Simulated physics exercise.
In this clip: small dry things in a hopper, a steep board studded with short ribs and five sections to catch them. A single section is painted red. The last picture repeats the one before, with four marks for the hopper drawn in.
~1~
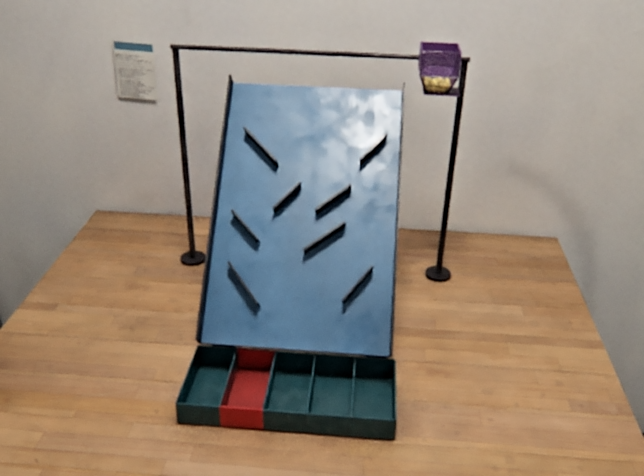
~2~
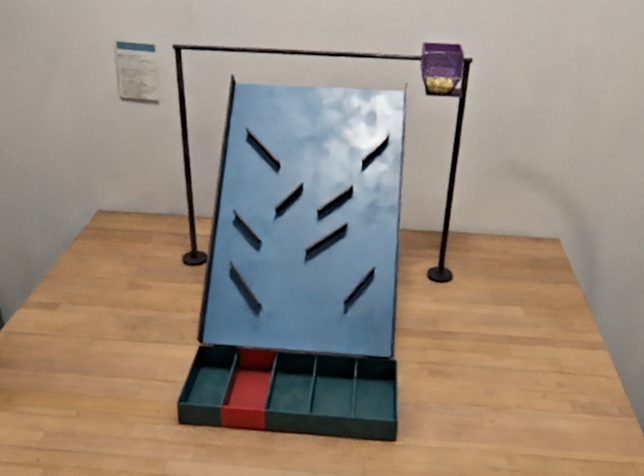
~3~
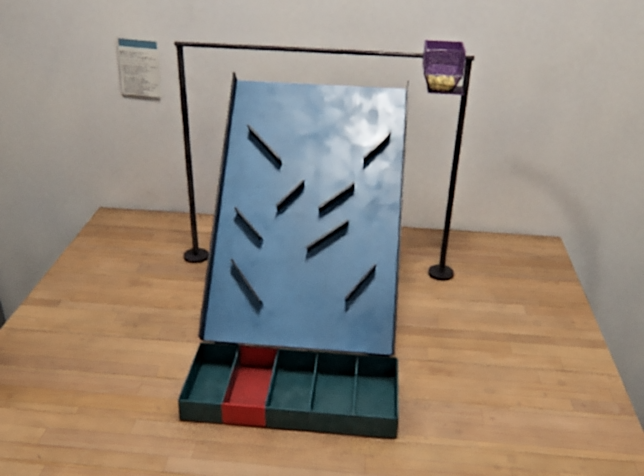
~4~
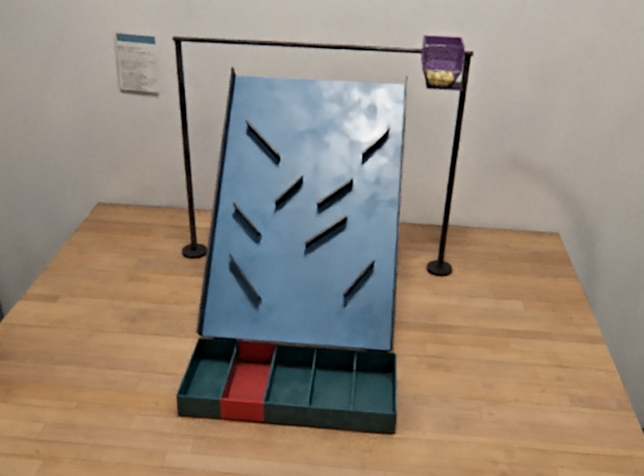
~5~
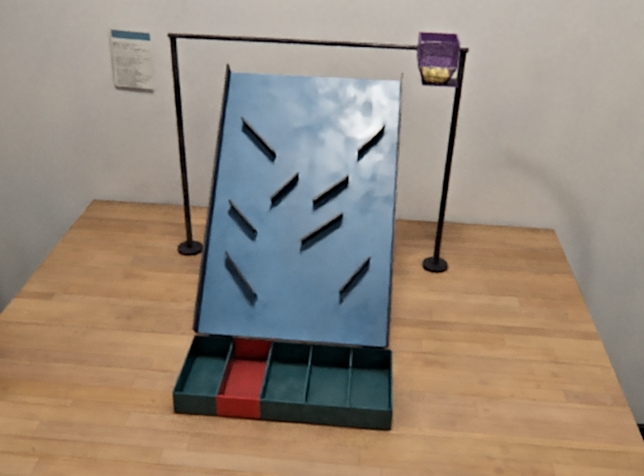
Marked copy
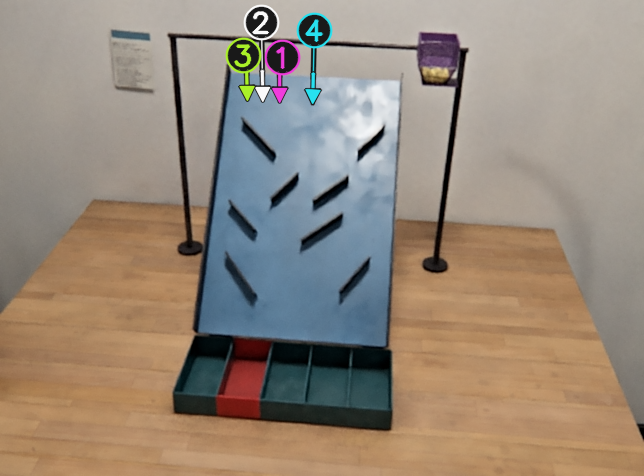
On a wooden tabletop, a ribbed blue board standing above five compartments, one red, beside a still purple hopper, the view shifting slightly.
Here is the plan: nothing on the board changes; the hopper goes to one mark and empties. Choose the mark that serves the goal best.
It is 4.
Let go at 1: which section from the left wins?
The third from the left.
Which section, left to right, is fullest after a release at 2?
The third.
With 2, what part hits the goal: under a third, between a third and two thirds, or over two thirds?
It is under a third.
On the marked copy, mark 1 meets the board at (279, 97); mark 2 meets the board at (262, 96); mark 3 meets the board at (247, 95); mark 4 meets the board at (312, 98).
With 1, about a quarter in the red section, most in other sections, a stray few outside the box.
With 2, about a quarter in the red section, most in other sections, a stray few outside the box.
With 3, about a quarter in the red section, about two thirds in other sections, a small part outside the box.
With 4, about half in the red section, about half in other sections.
